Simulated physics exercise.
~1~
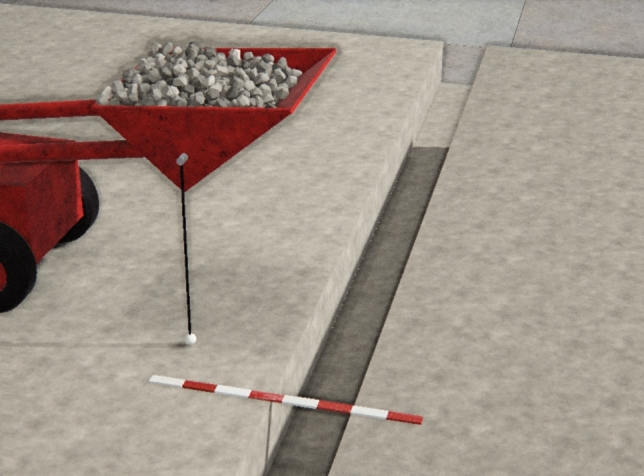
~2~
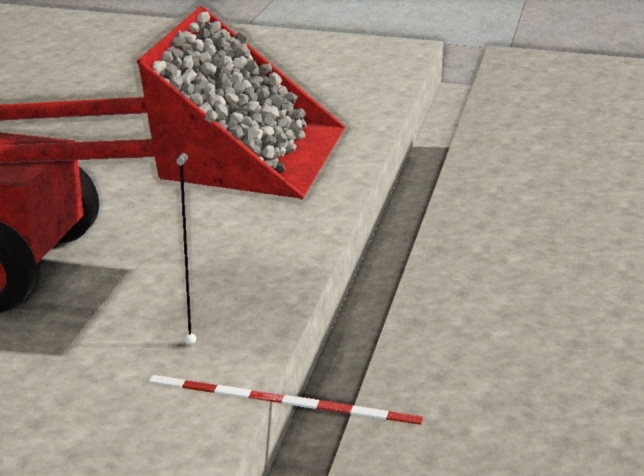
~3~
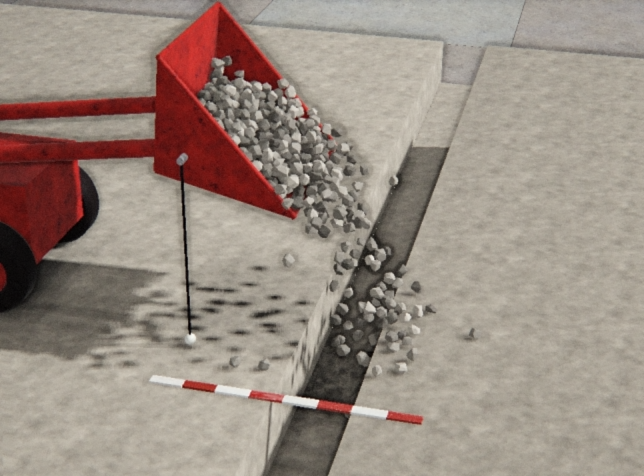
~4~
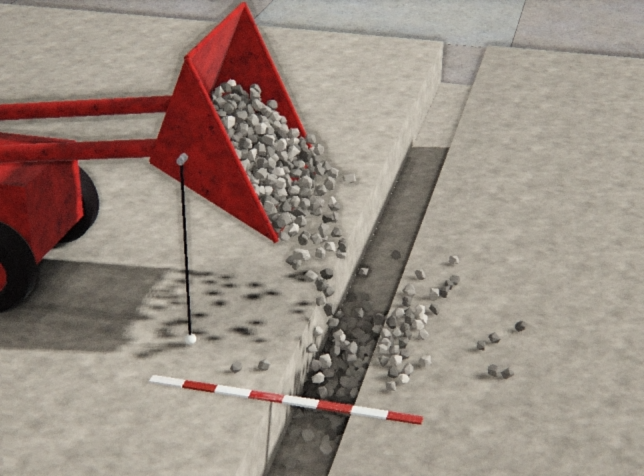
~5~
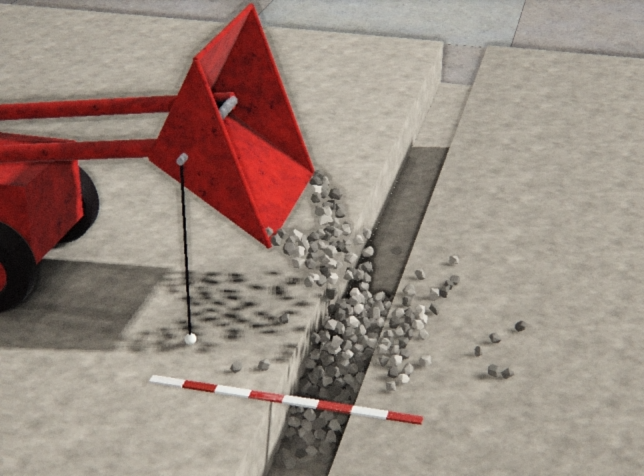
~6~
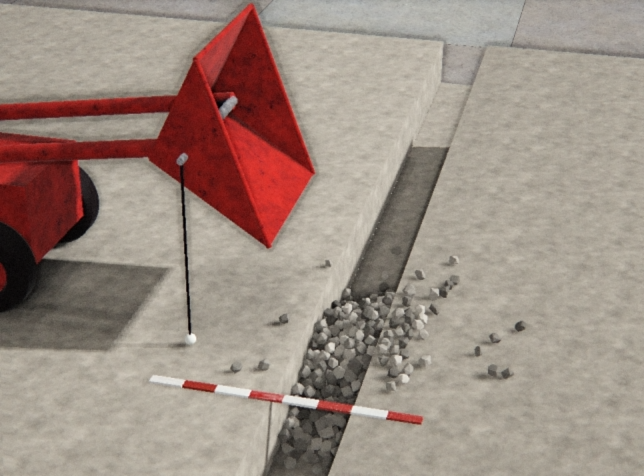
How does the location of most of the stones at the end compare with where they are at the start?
At the start the stones are heaped in the raised red bucket, and by the end most of them lie lower and further right, in the trench.
